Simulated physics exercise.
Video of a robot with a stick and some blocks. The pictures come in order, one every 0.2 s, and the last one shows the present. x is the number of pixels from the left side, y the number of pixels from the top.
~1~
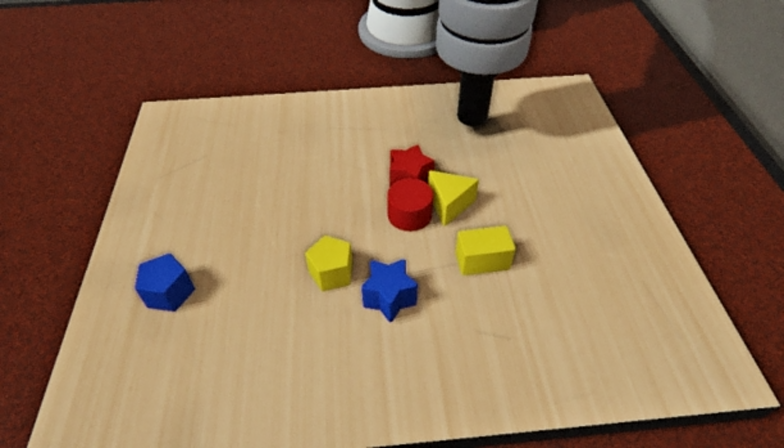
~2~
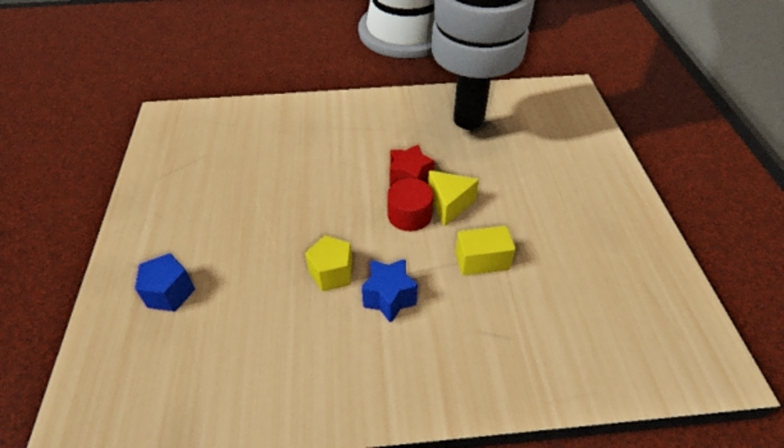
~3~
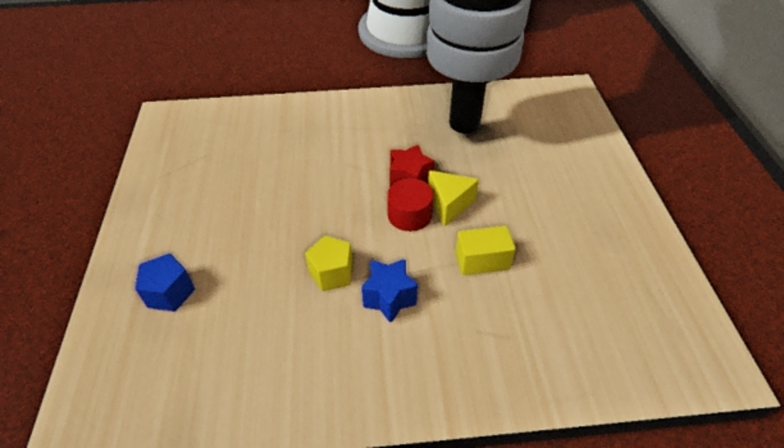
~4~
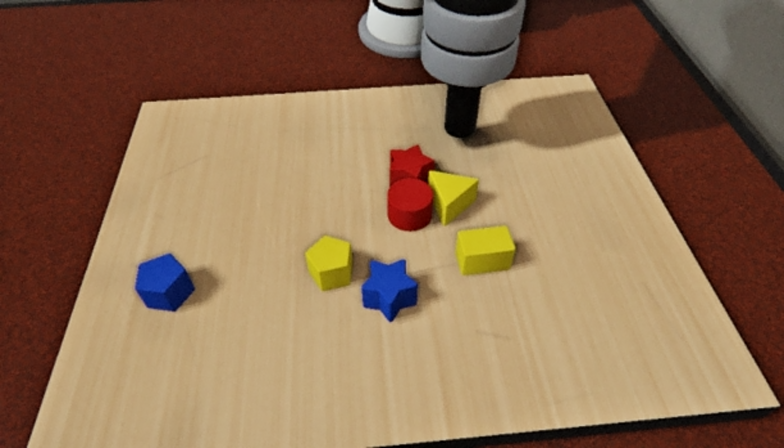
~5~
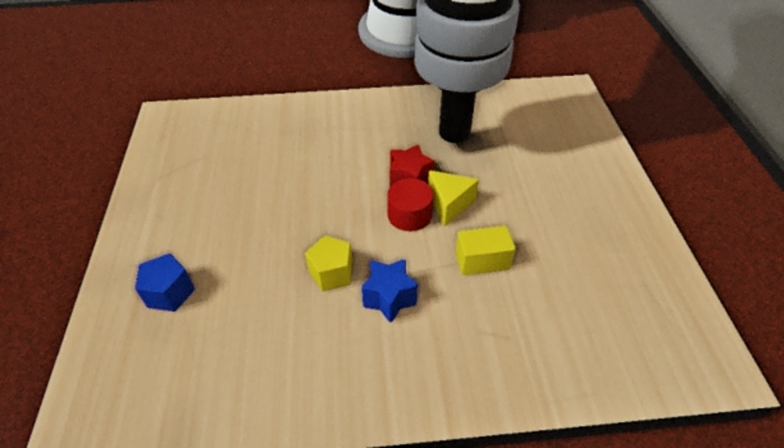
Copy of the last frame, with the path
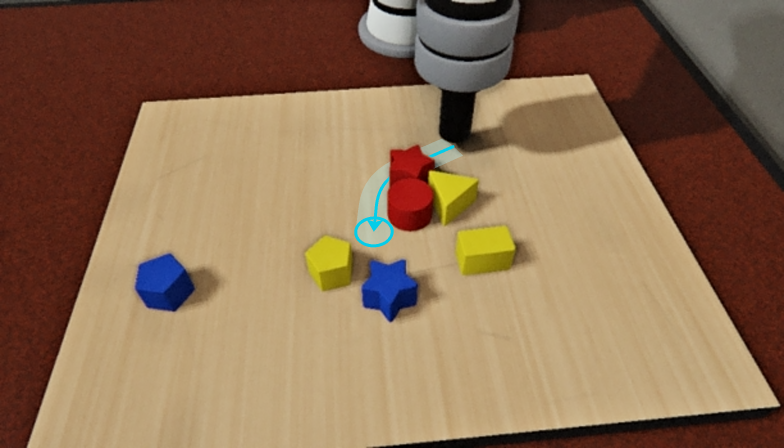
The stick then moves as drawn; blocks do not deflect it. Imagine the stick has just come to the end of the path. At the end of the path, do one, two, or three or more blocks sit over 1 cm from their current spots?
I'm going with two.
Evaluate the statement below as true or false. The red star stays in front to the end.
Verdict: True.
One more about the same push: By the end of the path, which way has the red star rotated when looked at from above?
Rotates counter-clockwise.
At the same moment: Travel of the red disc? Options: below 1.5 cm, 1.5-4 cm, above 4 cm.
It slides well over 4 cm.
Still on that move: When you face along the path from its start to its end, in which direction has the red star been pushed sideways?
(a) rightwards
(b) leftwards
Choice b: Leftwards.
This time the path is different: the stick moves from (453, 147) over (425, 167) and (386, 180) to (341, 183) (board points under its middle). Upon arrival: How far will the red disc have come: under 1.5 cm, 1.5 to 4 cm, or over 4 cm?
Range: 1.5 to 4 cm.
The line goes from (453, 147) by way of (412, 164) and (380, 191) to (374, 232).
On the path given first. One third of the way, stick (412, 153); red star (401, 166), turned 35° anticlockwise.
Two thirds of the way, stick (379, 180); red star (374, 198), turned 60° anticlockwise; red disc (410, 220).
At the end, stick (373, 220); yellow pentagonal block (325, 257); red star (363, 239), turned 45° anticlockwise; red disc (413, 233); yellow three-sided block unmoved.
